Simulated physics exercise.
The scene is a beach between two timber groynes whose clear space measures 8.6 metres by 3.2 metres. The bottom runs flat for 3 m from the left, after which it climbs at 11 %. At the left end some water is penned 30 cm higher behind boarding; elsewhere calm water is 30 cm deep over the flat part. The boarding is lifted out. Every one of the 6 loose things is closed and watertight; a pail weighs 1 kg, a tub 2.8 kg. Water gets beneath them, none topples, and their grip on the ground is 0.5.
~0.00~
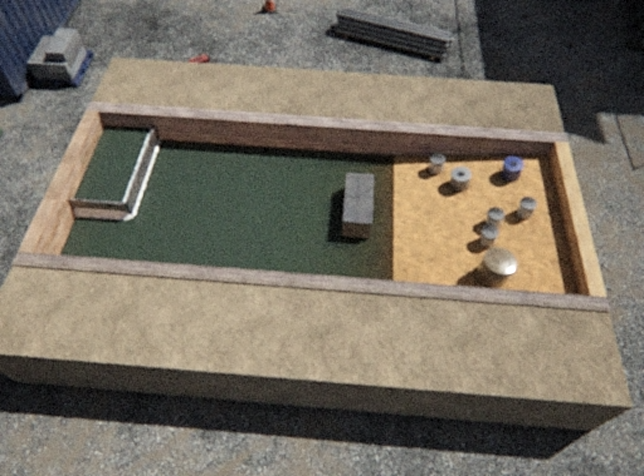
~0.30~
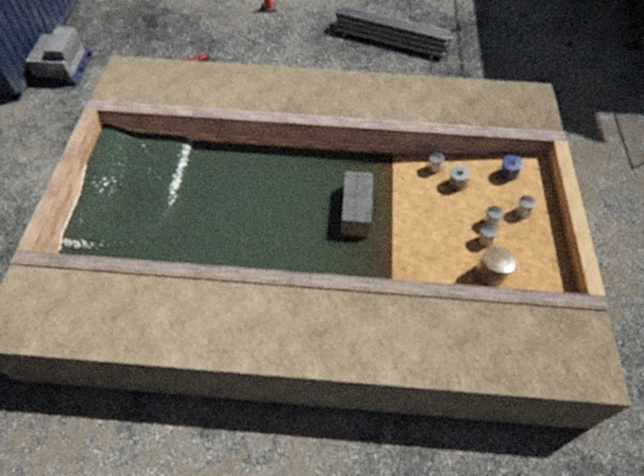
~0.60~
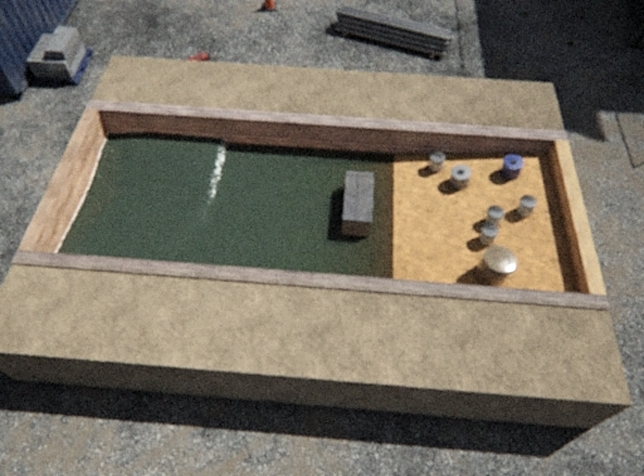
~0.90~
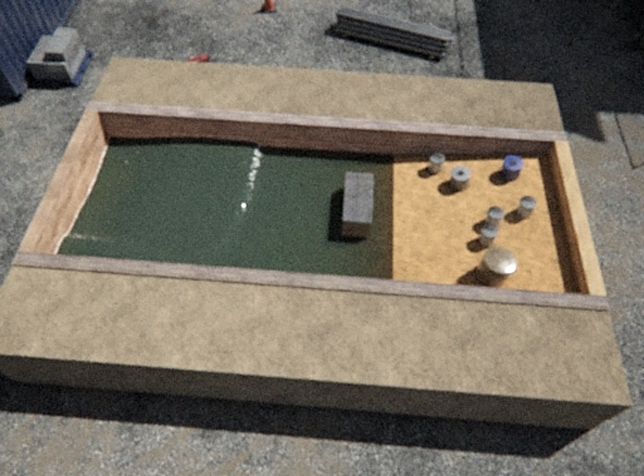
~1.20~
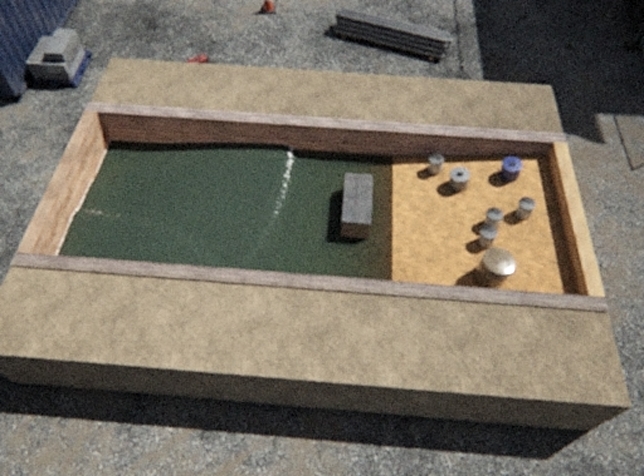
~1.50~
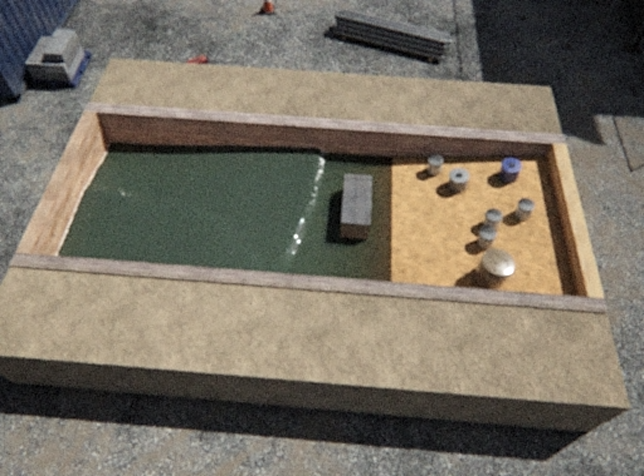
A walled rectangular beach enclosure between timber groynes, set on grey gravelly ground, is seen from above at an angle. Dark green water lies at left behind pale boarding, a grey block sits near the middle, and small grey tubs, a blue one and a larger pale one stand on tan sand at right. The boarding disappears and a low white-flecked wave travels rightward towards the block, while the tubs and camera stay still.
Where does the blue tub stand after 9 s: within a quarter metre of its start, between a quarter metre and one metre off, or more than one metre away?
Hardly moves.
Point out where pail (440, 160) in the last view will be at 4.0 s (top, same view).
About pixel (478, 165).
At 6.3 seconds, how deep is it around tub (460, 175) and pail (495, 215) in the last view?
Depth approx. 1 cm / 0 cm.
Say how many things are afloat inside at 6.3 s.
0.
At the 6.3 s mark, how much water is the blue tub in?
Depth: About 0 cm.
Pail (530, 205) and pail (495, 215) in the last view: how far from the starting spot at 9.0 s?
0 cm, 0 cm.
After 2.1 s the blue tub is near (513, 165), 0.0 m from its start, aground; 0 afloat.
After 4.0 s the blue tub is near (513, 165), 0.0 m from its start, aground; 0 afloat.
After 6.3 s the blue tub is near (513, 165), 0.0 m from its start, aground; 0 afloat.
After 9.0 s the blue tub is near (513, 165), 0.0 m from its start, aground; 0 afloat.
